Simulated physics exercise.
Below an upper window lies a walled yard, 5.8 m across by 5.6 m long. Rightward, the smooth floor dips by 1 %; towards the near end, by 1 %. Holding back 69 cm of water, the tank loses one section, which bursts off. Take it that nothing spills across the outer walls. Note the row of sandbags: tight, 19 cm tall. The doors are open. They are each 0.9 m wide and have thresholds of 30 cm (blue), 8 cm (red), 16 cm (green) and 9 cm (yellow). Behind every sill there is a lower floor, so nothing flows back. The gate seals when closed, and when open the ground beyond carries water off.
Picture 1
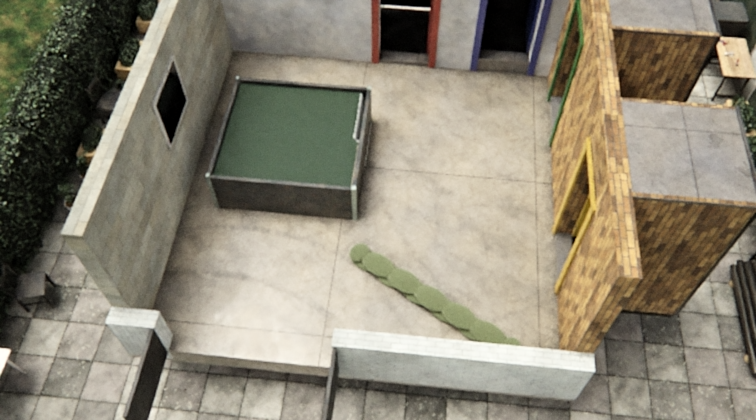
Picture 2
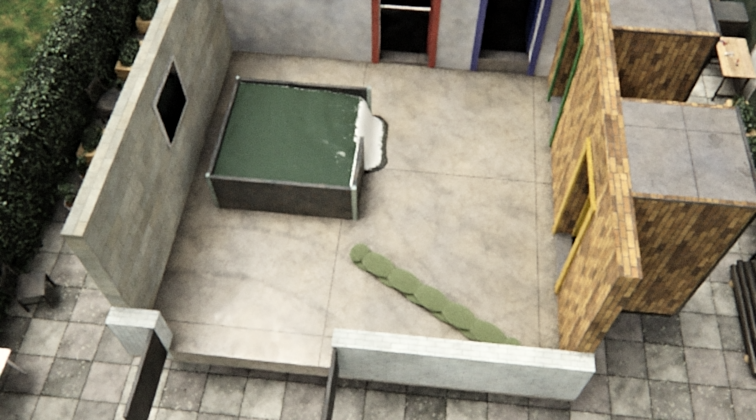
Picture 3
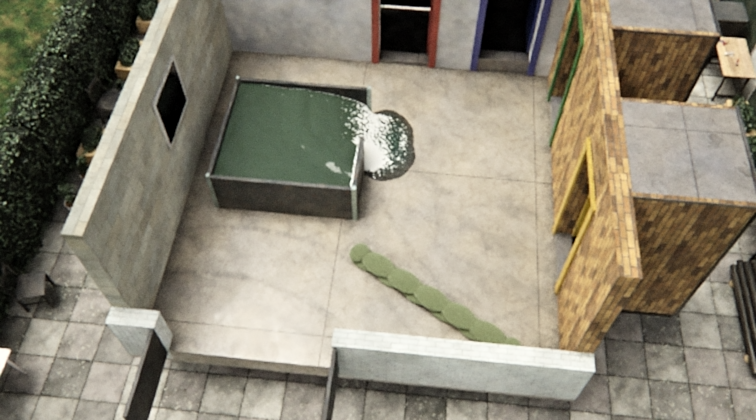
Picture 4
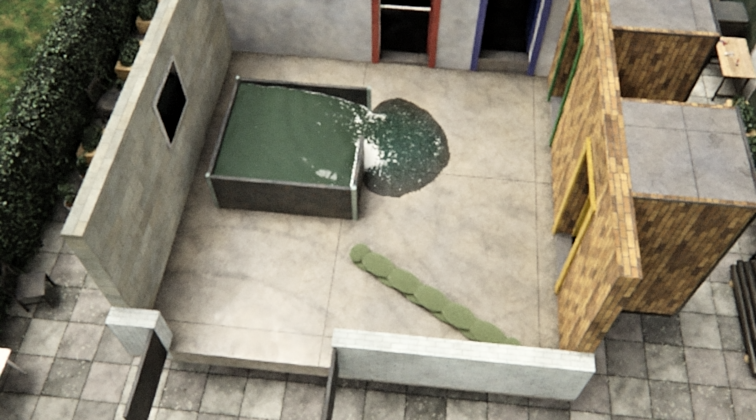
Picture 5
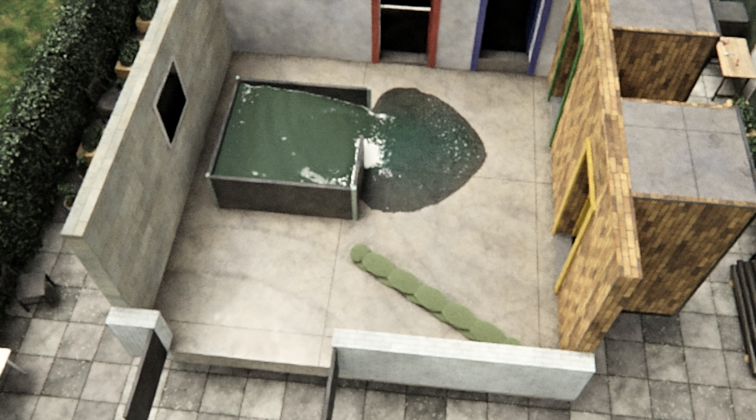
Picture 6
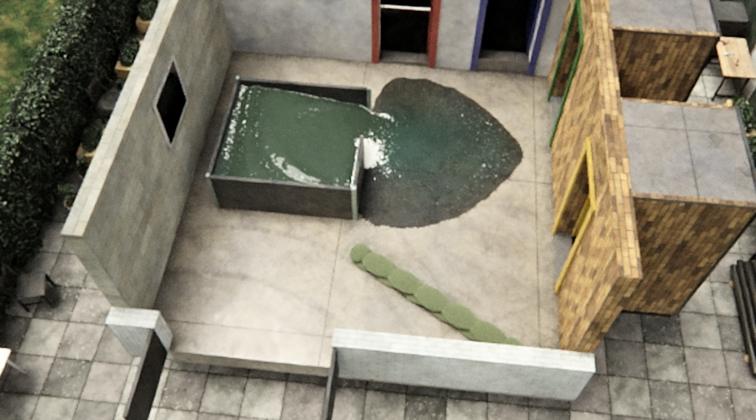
Walled yard seen from above, with green water bursting from a tank's right side and spreading rightward across the pale floor.
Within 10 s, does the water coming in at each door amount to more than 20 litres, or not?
In the end blue door: Beneath the limit; red door: Beneath the limit; green door: Above the limit; yellow door: Above the limit.
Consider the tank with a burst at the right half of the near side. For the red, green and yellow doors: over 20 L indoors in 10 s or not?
Outcomes - red: Not exceeded, green: Not exceeded, yellow: Not exceeded.
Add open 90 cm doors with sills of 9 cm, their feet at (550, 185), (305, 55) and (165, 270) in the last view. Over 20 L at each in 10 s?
Well, the first is on the high side, the second is on the low side, and the third is on the low side.
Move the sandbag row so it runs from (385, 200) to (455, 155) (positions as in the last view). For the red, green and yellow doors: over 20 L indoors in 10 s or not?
Then the red door is short of it, the green door over the mark, the yellow door short of it.
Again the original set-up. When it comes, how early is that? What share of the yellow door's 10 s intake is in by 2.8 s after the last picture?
Some 15 per cent by then.
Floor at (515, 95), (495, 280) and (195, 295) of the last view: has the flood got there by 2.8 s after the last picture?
Listed in sequence, the spots are drenched, drenched and bone dry.
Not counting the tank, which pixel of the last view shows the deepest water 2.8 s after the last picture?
Close to (549, 373).
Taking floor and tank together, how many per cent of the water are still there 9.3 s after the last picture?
Share still there: About 88 %.
Then, 0.7 s after the last picture water covers 35 % of the floor and is deepest (36 cm) near (380, 140); blue door 8 cm at the sill, 0 L in, red door 3 cm at the sill, 0 L in, green door 27 cm at the sill, 6 L in, yellow door not reached.
Then, 1.5 s after the last picture water covers 40 % of the floor and is deepest (41 cm) near (540, 83); blue door 25 cm at the sill, 0 L in, red door 4 cm at the sill, 1 L in, green door 32 cm at the sill, 46 L in, yellow door 15 cm at the sill, 5 L in.
Then, 2.8 s after the last picture water covers 45 % of the floor and is deepest (30 cm) near (549, 373); blue door 20 cm at the sill, 2 L in, red door 4 cm at the sill, 1 L in, green door 23 cm at the sill, 123 L in, yellow door 12 cm at the sill, 23 L in.
Then, 5.3 s after the last picture water covers 70 % of the floor and is deepest (27 cm) near (549, 373); blue door 16 cm at the sill, 2 L in, red door 6 cm at the sill, 2 L in, green door 18 cm at the sill, 143 L in, yellow door 16 cm at the sill, 43 L in.
Then, 9.3 s after the last picture water covers 95 % of the floor and is deepest (16 cm) near (545, 258); blue door 14 cm at the sill, 2 L in, red door 8 cm at the sill, 3 L in, green door 16 cm at the sill, 146 L in, yellow door 16 cm at the sill, 139 L in.
